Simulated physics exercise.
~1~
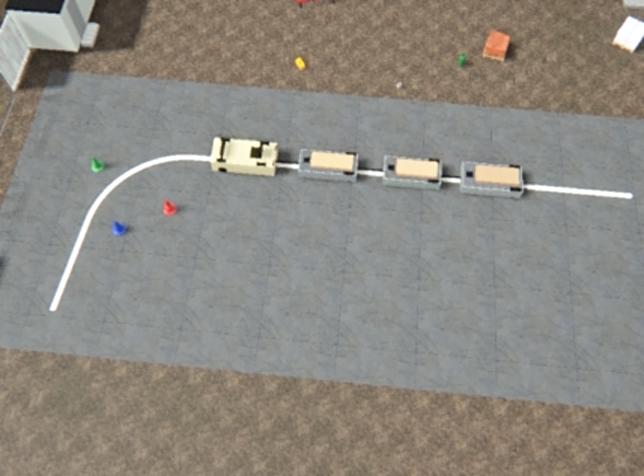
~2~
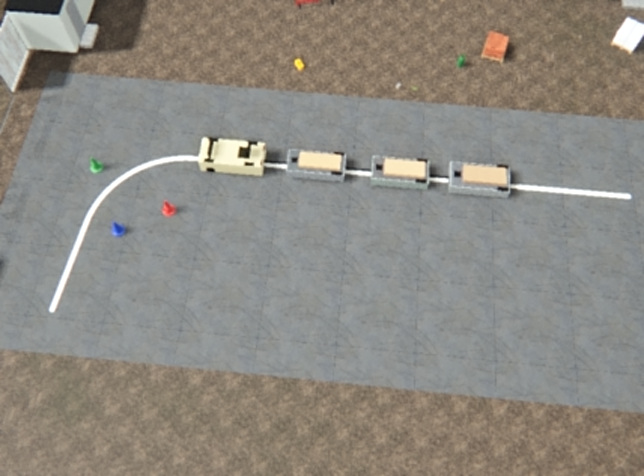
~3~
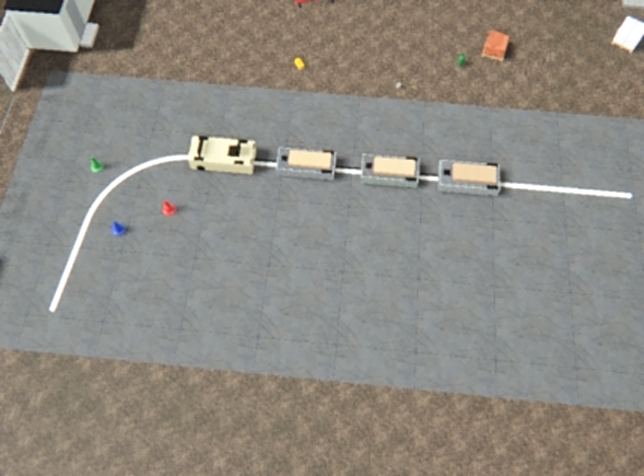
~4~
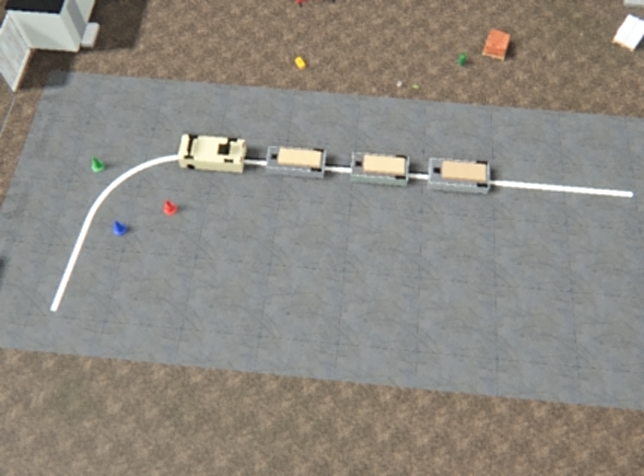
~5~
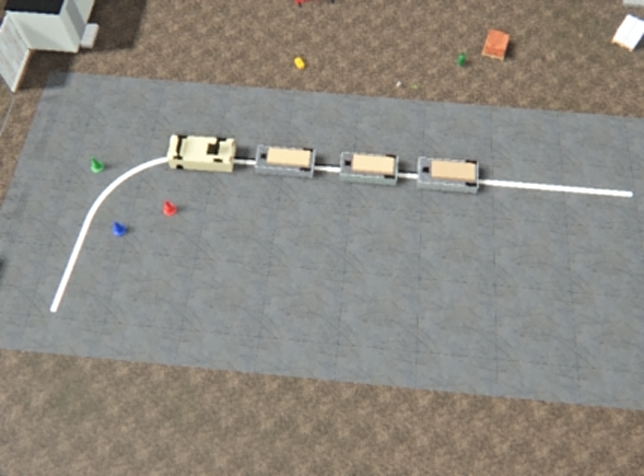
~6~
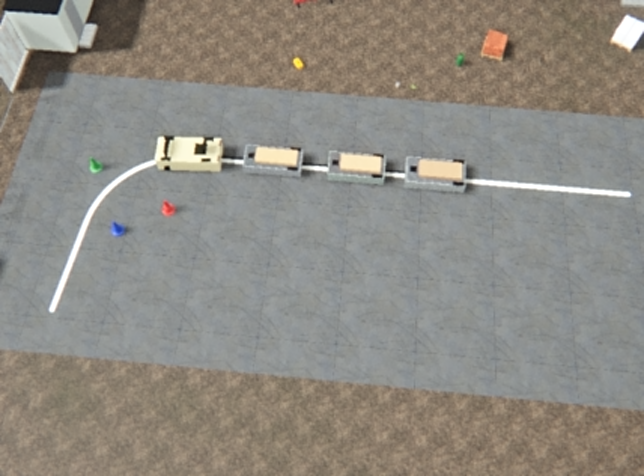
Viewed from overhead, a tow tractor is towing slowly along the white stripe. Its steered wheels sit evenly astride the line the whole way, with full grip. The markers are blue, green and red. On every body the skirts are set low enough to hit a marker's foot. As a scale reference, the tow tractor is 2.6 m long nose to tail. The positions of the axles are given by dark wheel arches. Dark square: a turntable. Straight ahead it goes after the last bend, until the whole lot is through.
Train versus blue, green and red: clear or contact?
Blue contact, green clear, red clear.
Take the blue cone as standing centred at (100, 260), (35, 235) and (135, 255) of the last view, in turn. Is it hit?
The first place gets a hit, the second no contact, the third no contact.
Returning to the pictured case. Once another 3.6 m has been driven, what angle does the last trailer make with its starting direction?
Angle of last trailer relative to start: About 0°.
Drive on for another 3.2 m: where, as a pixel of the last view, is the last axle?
Roughly pixel (388, 167).
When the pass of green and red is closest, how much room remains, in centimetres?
Spare: Green 20; red 10.
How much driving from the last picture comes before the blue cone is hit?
9.5 m.
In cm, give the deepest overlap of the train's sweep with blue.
I'd put blue at close to 70.
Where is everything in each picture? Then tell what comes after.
The first frame shows nose (216, 150); last axle (515, 178); still straight; blue (118, 227), green (96, 164), red (169, 207); 3 trailers.
The second frame shows nose (204, 150); last axle (503, 178); still straight.
The third frame shows nose (194, 148); last axle (493, 176); still straight.
The fourth frame shows nose (184, 147); last axle (482, 174); still straight.
The fifth frame shows nose (173, 147); last axle (471, 173); turned 1°.
The sixth frame shows nose (161, 149); last axle (459, 173); turned 4°; blue (117, 228), green (95, 165), red (168, 208).
With 2.6 m more driven, the last axle is at (399, 168) of the last picture, 5 cm off the line; green has been passed with 20 cm to spare.
With 4.3 m more driven, the last axle is at (365, 165) of the last picture, on the line.
With 9.6 m more driven, the last axle is at (257, 159) of the last picture, 15 cm off the line; the first trailer has hit blue.
With 14.8 m more driven, the last axle is at (151, 189) of the last picture, 160 cm off the line; red has been passed with 10 cm to spare.
With 21.7 m more driven, the last axle is at (46, 324) of the last picture, 25 cm off the line; 1 of 3 struck in all.
